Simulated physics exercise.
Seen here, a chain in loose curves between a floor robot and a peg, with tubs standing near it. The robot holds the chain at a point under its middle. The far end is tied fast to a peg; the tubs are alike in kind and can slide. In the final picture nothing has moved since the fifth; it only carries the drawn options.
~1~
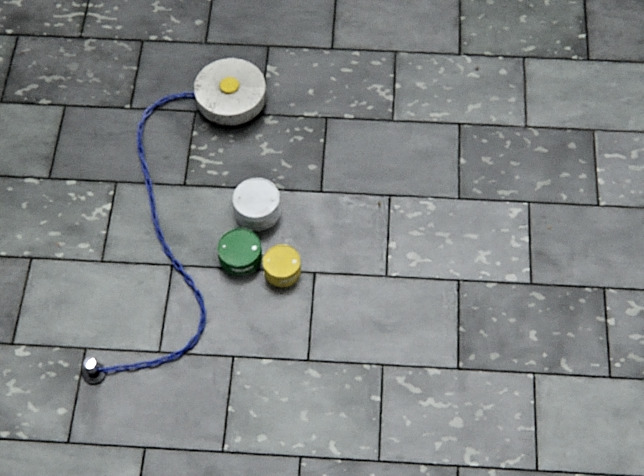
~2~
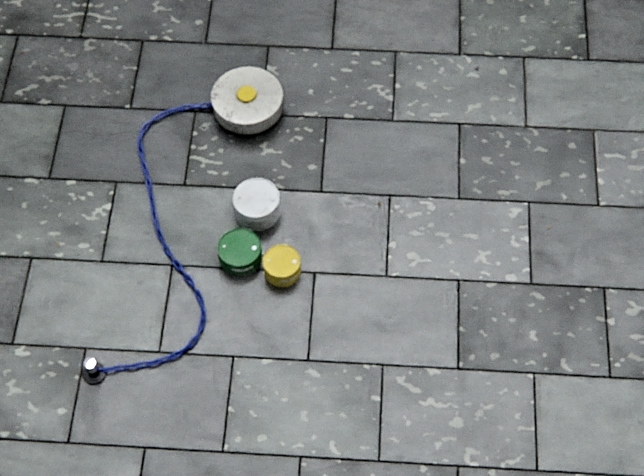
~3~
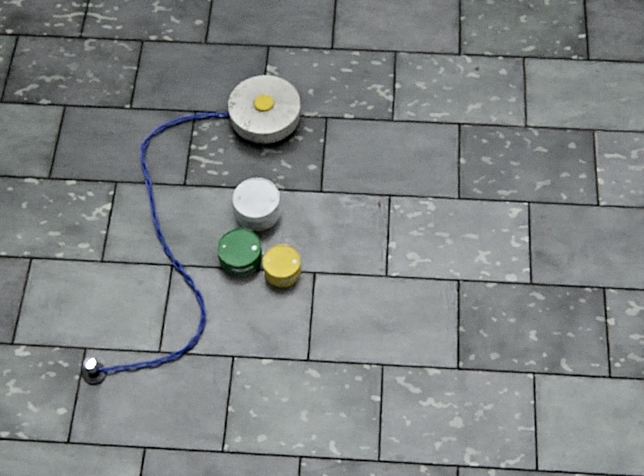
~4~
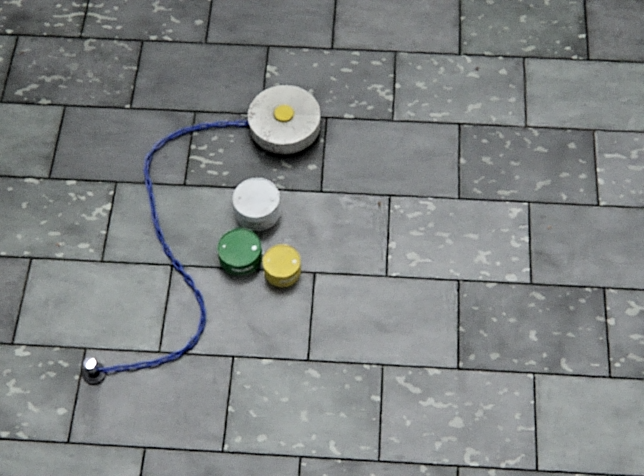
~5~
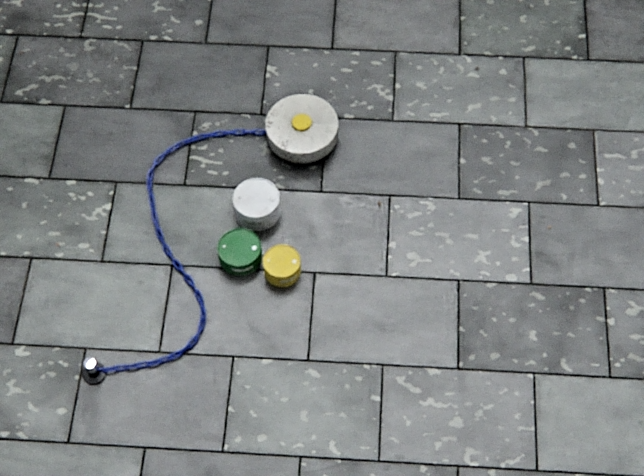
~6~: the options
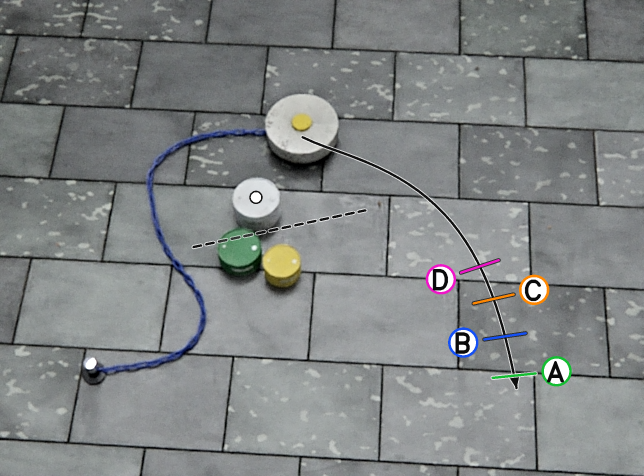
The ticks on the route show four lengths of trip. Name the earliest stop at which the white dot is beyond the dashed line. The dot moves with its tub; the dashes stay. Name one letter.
It can halt at B.
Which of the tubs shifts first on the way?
The white tub.
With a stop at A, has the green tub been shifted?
Yes.
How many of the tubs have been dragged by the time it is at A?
Three.
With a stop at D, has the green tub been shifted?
By then, no.
On the marked copy, A at (514, 376); B at (505, 336); C at (494, 299); D at (480, 266); the dashed line at (280, 229); the route from (303, 137) via (452, 222) to (517, 388); the white dot at (256, 197).
Following B. Soon after the start, robot (399, 171); white tub (257, 204).
Later, robot (473, 244); white tub (257, 204).
In the end, robot (507, 330); yellow tub (286, 286); white tub (285, 247); the dot on the white tub is over the dashed line.
As for the rest, A does it too, but is farther than needed; C leaves the dotted tub short, at (273, 225); D leaves the dotted tub short, at (260, 211).
